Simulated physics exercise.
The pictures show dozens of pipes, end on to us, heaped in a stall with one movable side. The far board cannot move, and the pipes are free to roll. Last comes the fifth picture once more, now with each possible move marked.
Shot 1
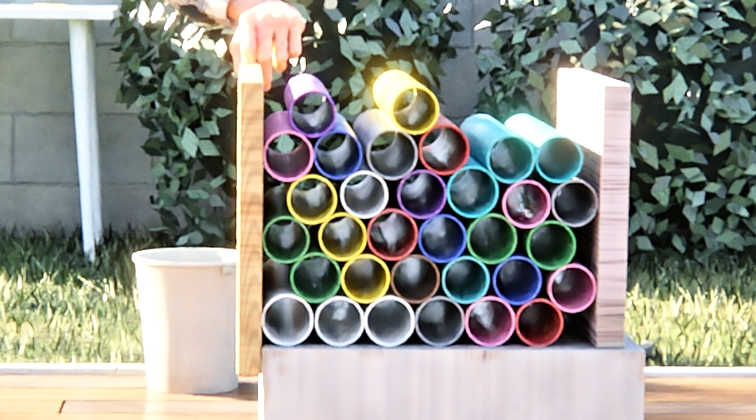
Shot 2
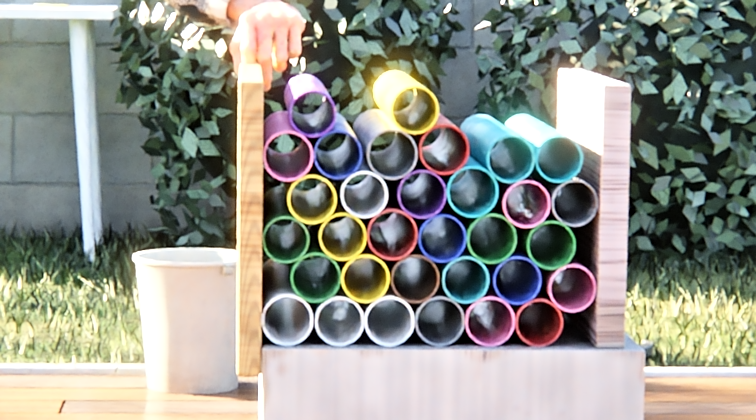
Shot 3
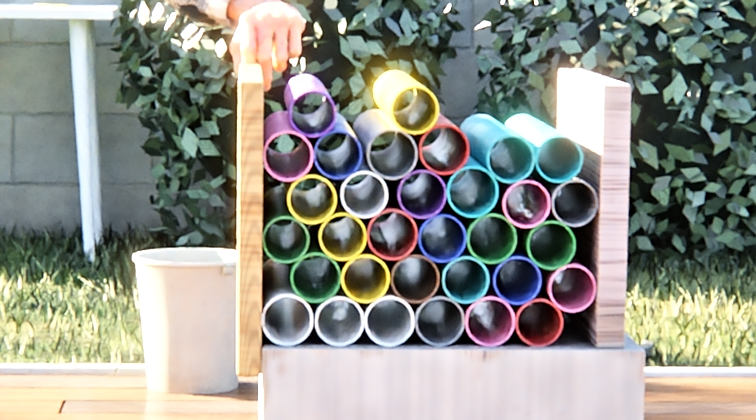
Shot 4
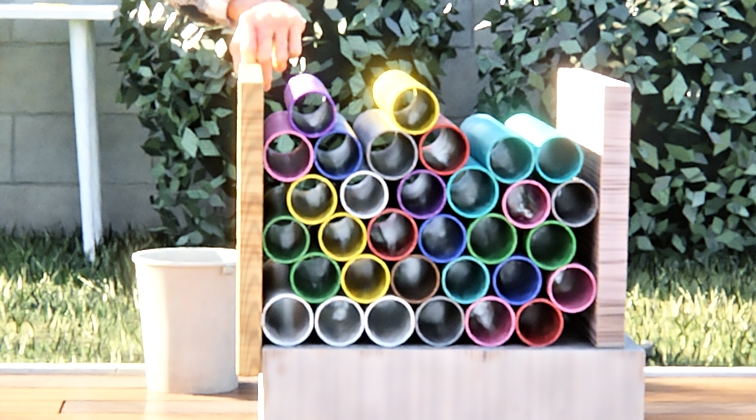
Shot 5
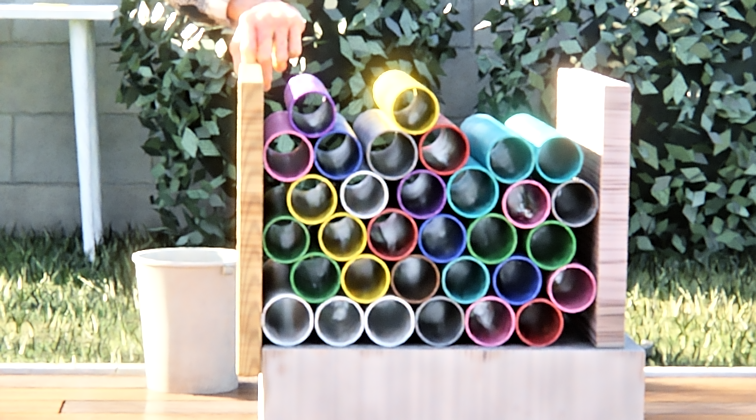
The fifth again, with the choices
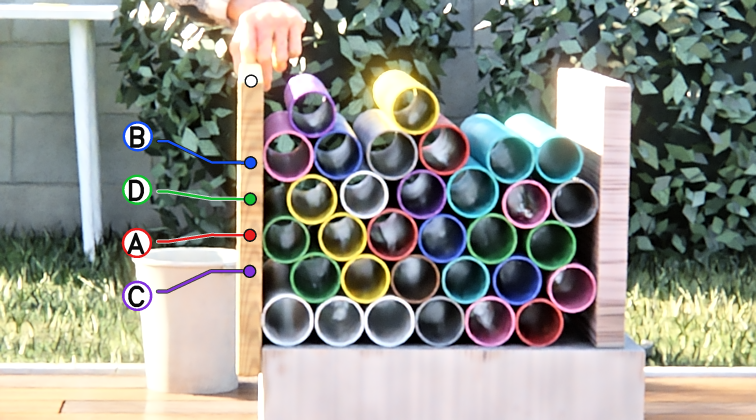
The footage shows dozens of colourful pipes stacked between two upright side boards on a pale base, with a bin to the left. A hand rests on top of the left board, and nothing visibly moves throughout.
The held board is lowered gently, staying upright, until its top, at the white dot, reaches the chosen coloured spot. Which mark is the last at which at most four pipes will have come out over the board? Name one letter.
Down to C.
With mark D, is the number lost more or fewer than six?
It loses fewer than six.
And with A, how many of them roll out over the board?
At A the number is two.
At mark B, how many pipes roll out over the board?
At B the number is none.
On the copy, A at (250, 236); B at (251, 162); C at (250, 271); D at (250, 199); the white dot at (251, 81).
On C. First, top of the board (262, 168).
Then, top of the board (262, 265).
Finally, top of the board (261, 270), two out over the board.
By contrast, A two out over the board; B none out over the board; D none out over the board.
